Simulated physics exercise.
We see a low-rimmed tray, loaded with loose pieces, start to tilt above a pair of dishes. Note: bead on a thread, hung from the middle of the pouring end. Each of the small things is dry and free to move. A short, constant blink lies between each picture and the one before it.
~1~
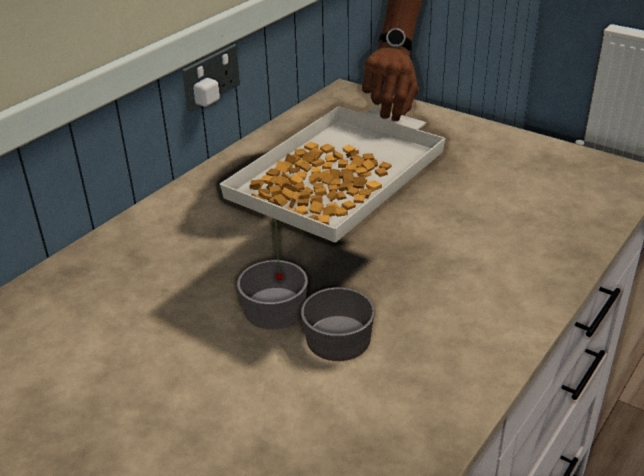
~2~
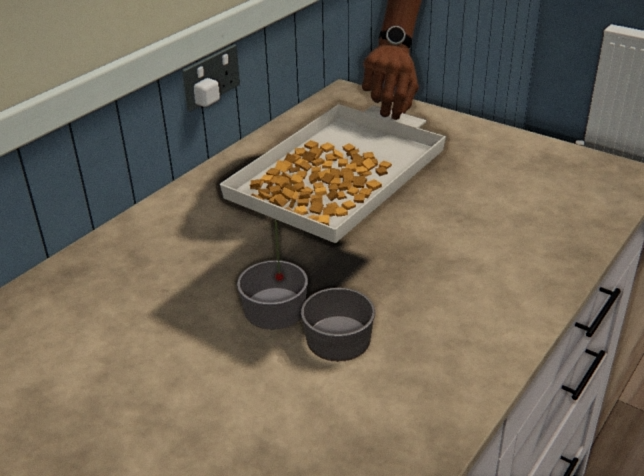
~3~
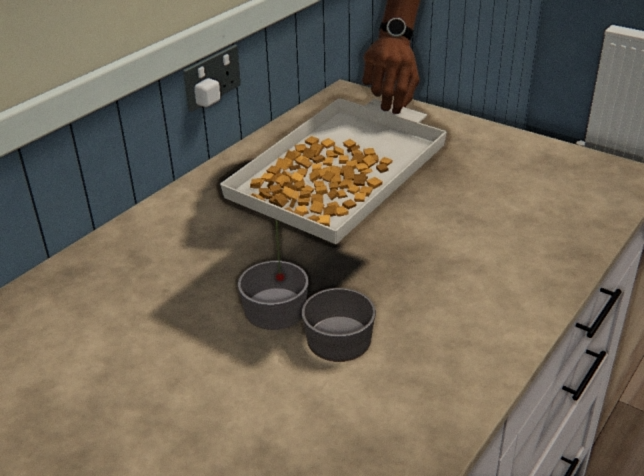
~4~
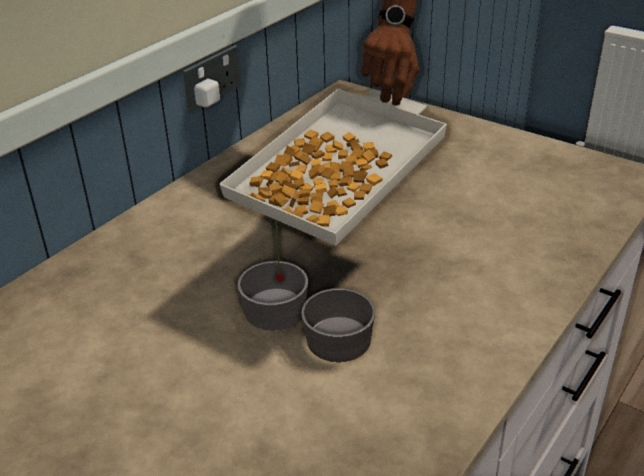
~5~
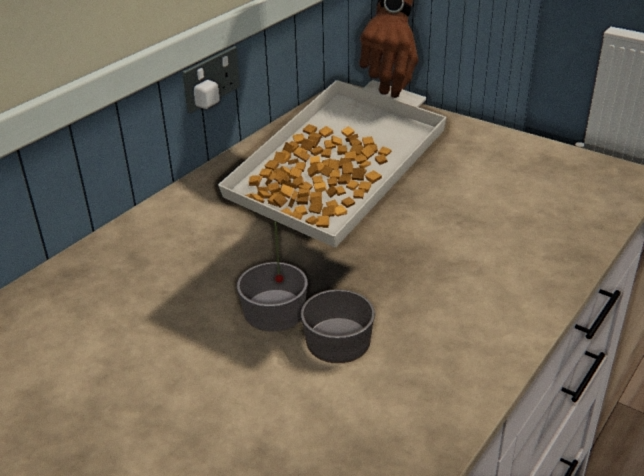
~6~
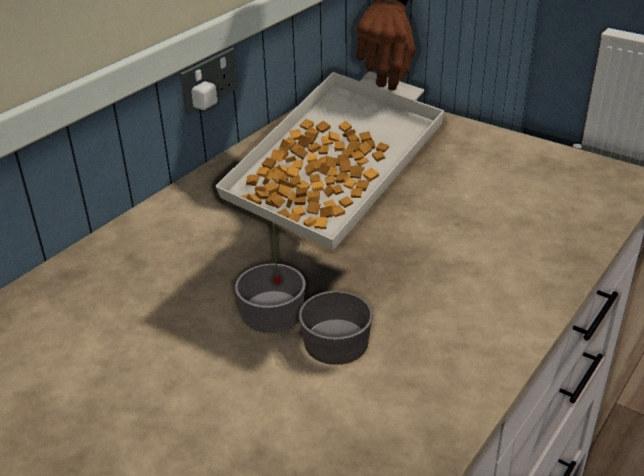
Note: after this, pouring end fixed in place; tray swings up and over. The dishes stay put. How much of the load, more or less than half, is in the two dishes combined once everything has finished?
Less than half.
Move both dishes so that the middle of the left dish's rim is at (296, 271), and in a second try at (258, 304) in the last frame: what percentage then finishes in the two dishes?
I'd say about 0 percent, followed by about 80 percent.
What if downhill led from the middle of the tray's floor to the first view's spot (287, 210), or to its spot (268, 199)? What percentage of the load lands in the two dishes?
First case: 0 %; second case: 10 %.
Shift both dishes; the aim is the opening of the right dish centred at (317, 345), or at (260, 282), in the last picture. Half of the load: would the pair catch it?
Taking them in turn, it's beyond half and then short of half.
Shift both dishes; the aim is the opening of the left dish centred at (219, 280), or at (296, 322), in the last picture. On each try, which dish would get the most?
Result, try one: The dish further right; try two: The dish further left.
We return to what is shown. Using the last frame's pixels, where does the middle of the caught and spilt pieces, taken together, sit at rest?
Roughly at (291, 350), give or take.
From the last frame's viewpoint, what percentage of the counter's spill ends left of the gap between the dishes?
90 %, near enough.
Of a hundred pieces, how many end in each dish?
In the left dish 0 per cent comes to rest, in the right dish 30 per cent.
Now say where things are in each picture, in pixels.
In the first frame, corners of the pouring end at (223, 184) and (335, 227), level; middle of the load at (315, 178), cereal squares; left dish at (252, 311); right dish at (318, 342); bead on its thread at (279, 276).
In the second frame, corners of the pouring end at (223, 184) and (335, 228), level; middle of the load at (315, 177).
In the third frame, corners of the pouring end at (223, 184) and (335, 229), tipped barely, lowest at the right corner; middle of the load at (315, 175).
In the fourth frame, corners of the pouring end at (222, 184) and (335, 232), tipped a little, lowest at the right corner; middle of the load at (315, 172).
In the fifth frame, corners of the pouring end at (221, 184) and (334, 234), tipped a little, lowest at the right corner; middle of the load at (314, 170).
In the sixth frame, corners of the pouring end at (218, 186) and (332, 238), tipped a little, lowest at the right corner; middle of the load at (311, 168); left dish at (250, 314); right dish at (315, 345).
Soon after the last picture, tray tipped steeply; all on the tray.
A little later, tray tipped right over; most on the tray; a stray few in the right dish; a small part outside both; a small part in the air.
Later still, tray tipped past a quarter turn; about a third in the right dish; about two thirds outside both.
At rest, tray tipped past a quarter turn; about a third in the right dish; none in the left dish; about two thirds outside both.
